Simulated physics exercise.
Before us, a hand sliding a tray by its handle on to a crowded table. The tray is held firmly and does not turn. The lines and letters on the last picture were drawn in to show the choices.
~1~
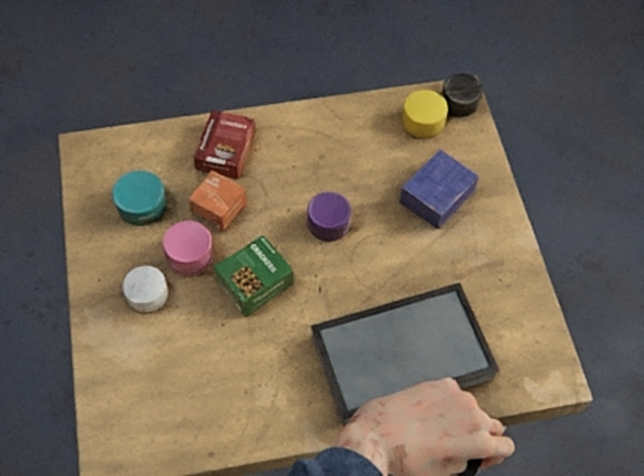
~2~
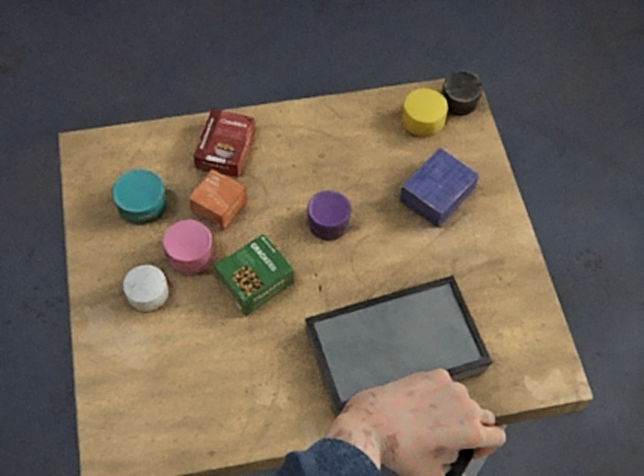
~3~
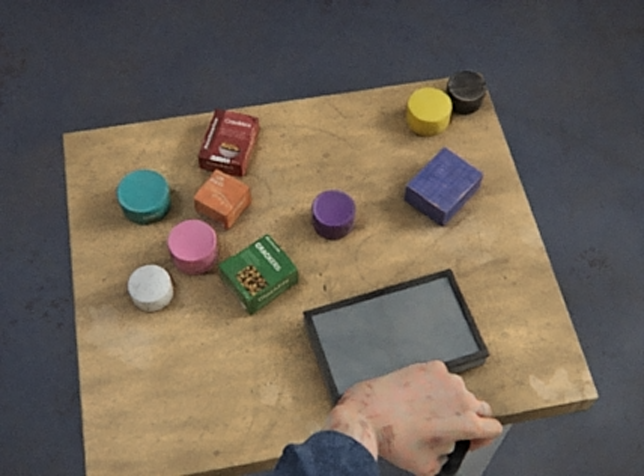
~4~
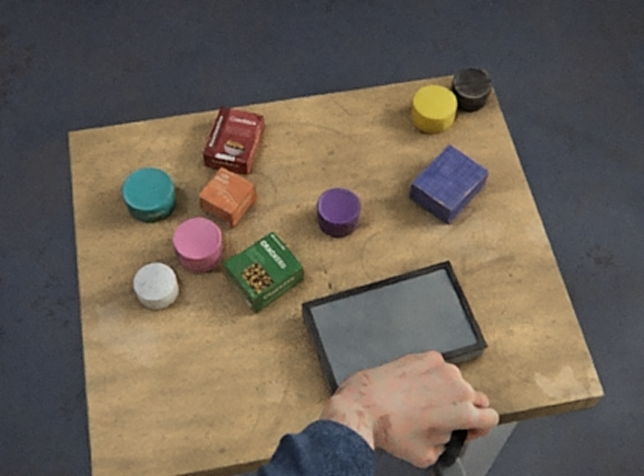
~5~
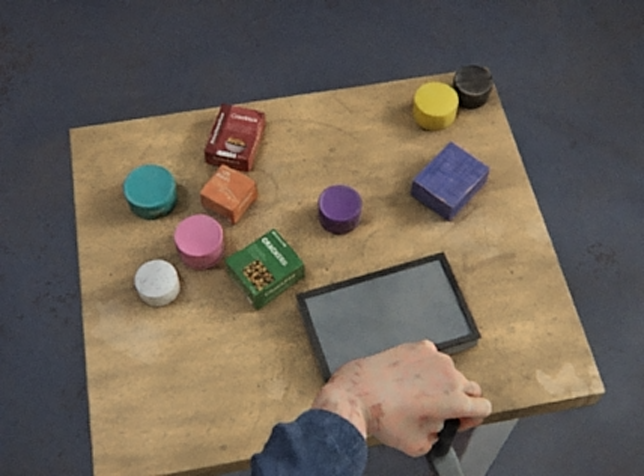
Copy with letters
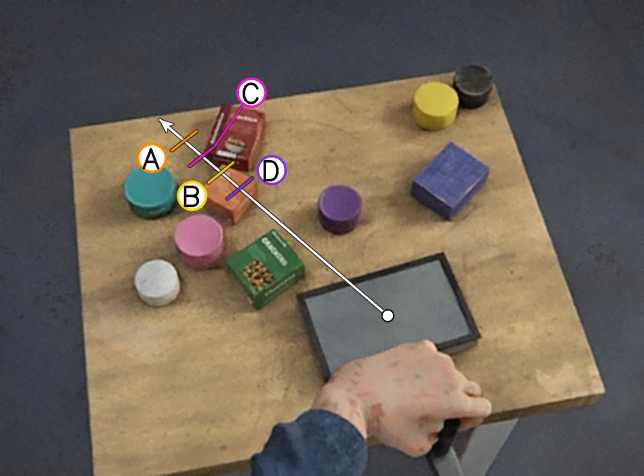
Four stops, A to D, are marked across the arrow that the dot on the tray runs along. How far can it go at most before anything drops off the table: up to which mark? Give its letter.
All is well up to B.
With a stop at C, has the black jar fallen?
No.
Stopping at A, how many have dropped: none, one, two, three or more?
In all, three or more.
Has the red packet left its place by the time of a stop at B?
By then, yes.
On the marked copy, A at (184, 141); B at (221, 172); C at (202, 156); D at (240, 189); the arrow from (388, 316) to (160, 120); the white dot at (388, 316).
Following B. Soon after the start, tray (324, 267); turquoise jar (145, 187); pink jar (167, 221).
Later, tray (265, 216); pink jar (111, 223); red packet (235, 128).
In the end, tray (222, 179); pink jar (80, 231); red packet (229, 108); nothing has fallen.
As for the rest, A drops the red packet, orange box and pink jar; C drops the red packet and pink jar; D is safe but short.
